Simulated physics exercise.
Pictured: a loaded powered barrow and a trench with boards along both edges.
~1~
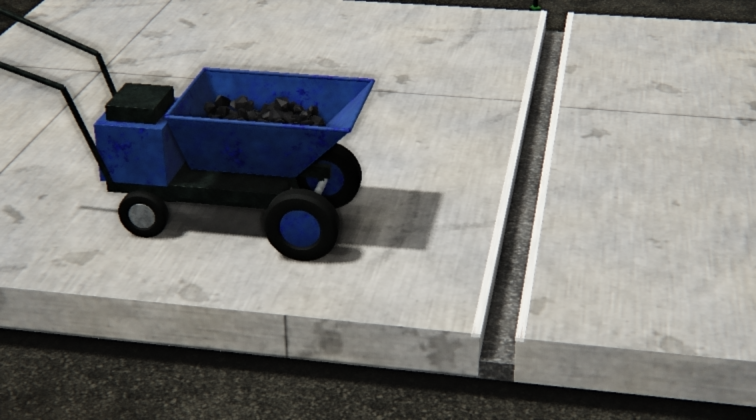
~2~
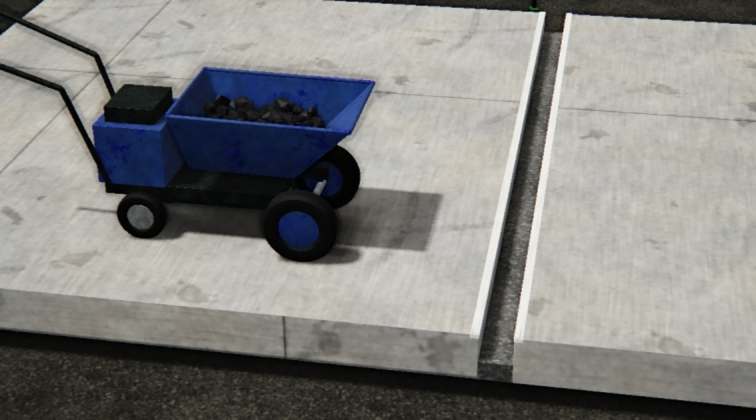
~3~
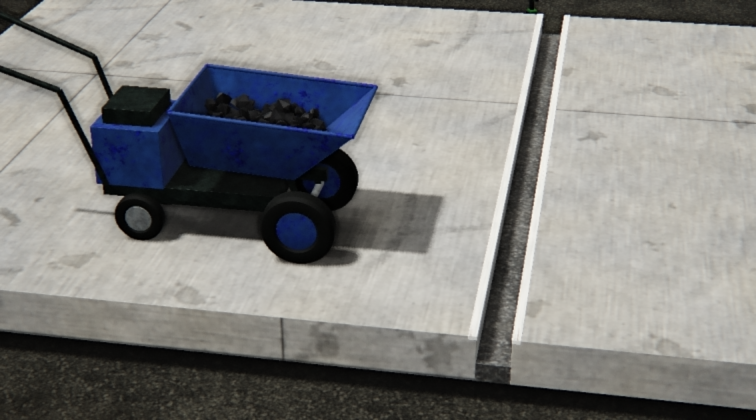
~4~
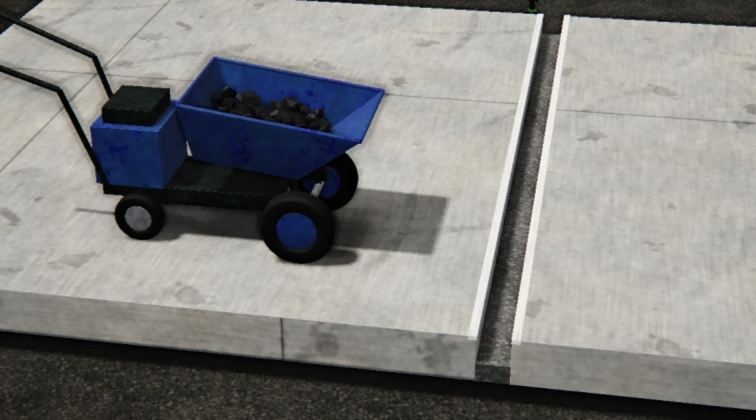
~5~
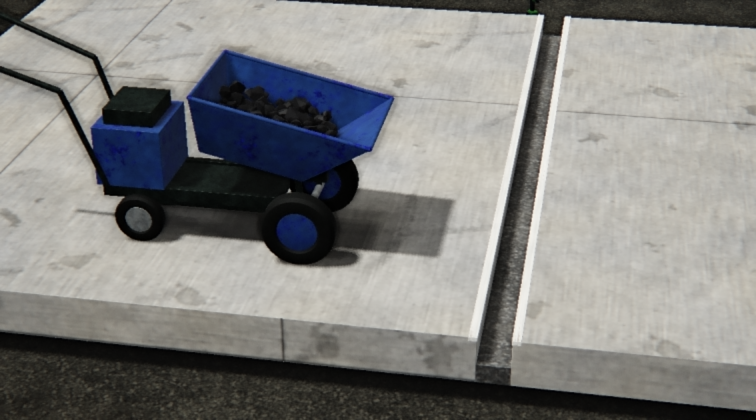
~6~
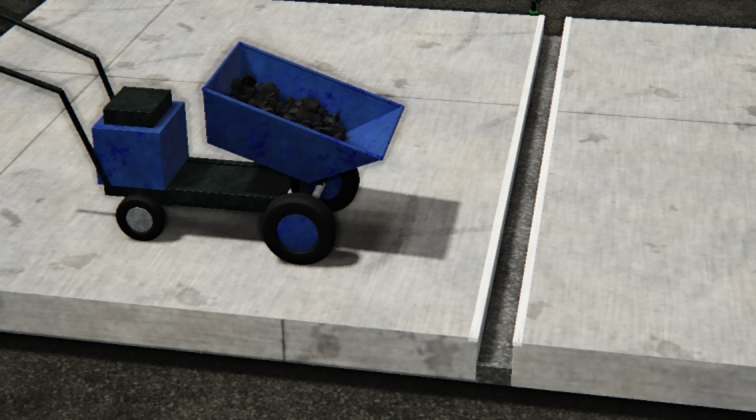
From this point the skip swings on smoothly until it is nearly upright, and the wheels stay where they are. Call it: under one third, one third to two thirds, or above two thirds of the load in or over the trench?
Under one third, I'd call it.
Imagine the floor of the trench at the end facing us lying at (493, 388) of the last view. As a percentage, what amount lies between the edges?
20 per cent, roughly.
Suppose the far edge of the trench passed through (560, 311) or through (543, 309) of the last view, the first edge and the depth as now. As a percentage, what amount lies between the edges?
In turn 20 and 20 in a hundred.
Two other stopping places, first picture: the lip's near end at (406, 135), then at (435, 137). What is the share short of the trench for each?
10 % then 0 %.
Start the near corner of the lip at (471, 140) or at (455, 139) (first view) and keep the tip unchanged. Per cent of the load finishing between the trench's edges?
About 0 per cent, then about 0 per cent.
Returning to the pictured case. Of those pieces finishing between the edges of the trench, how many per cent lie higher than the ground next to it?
0 per cent or thereabouts.
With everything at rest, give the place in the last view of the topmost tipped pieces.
In the last picture, the peak is close to (453, 223).
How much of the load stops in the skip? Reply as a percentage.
My estimate is about 30 per cent.
Soon, skip tipped steeply; all in the skip.
A while on, skip tipped right over; most in the skip; a small part short of the trench.
Towards the end, skip tipped right over; about a quarter in the skip; about half short of the trench; about a quarter in or heaped over the trench; a stray few beyond it.
Finally, skip tipped right over; about a quarter in the skip; about half short of the trench; about a quarter in or heaped over the trench; a stray few beyond it.
